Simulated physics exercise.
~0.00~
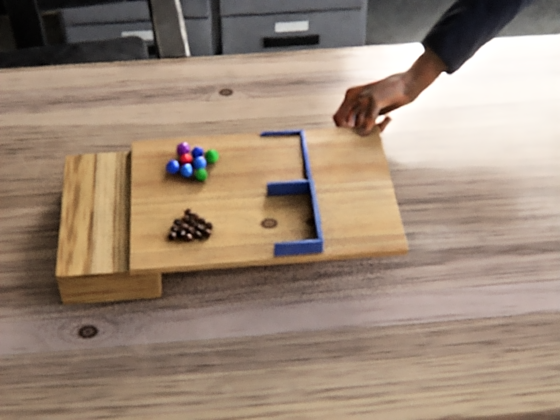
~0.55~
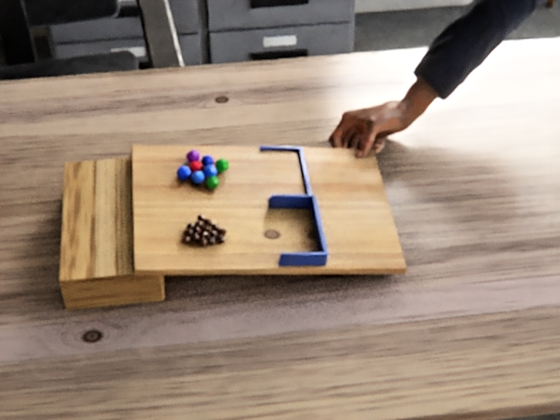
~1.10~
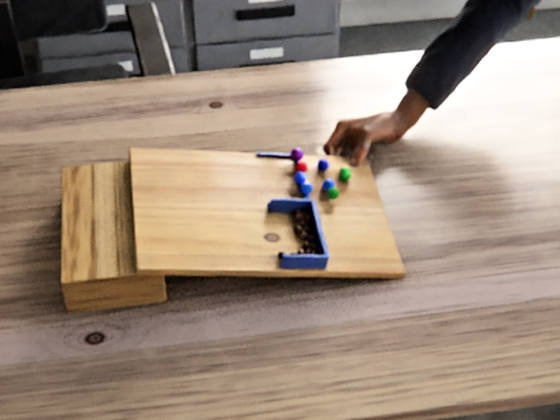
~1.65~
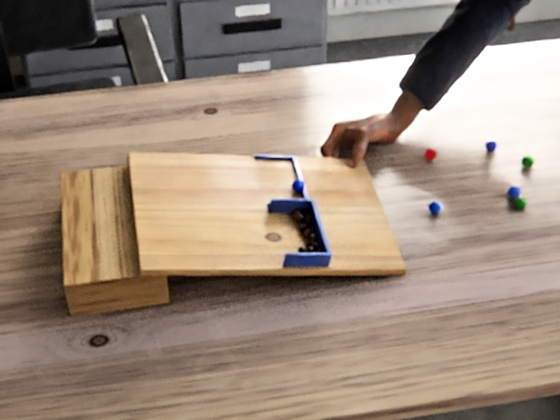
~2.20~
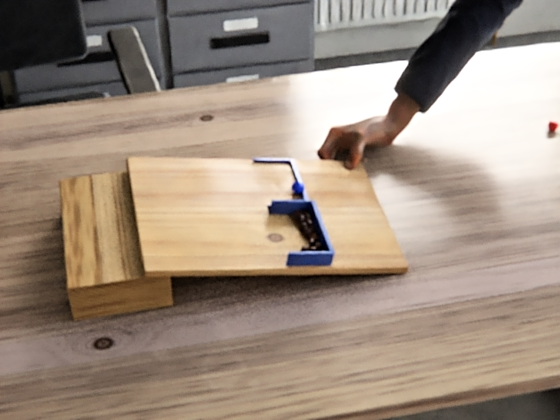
On a wooden table, a tilting board sends dark bits into a blue fence and most coloured balls past another.
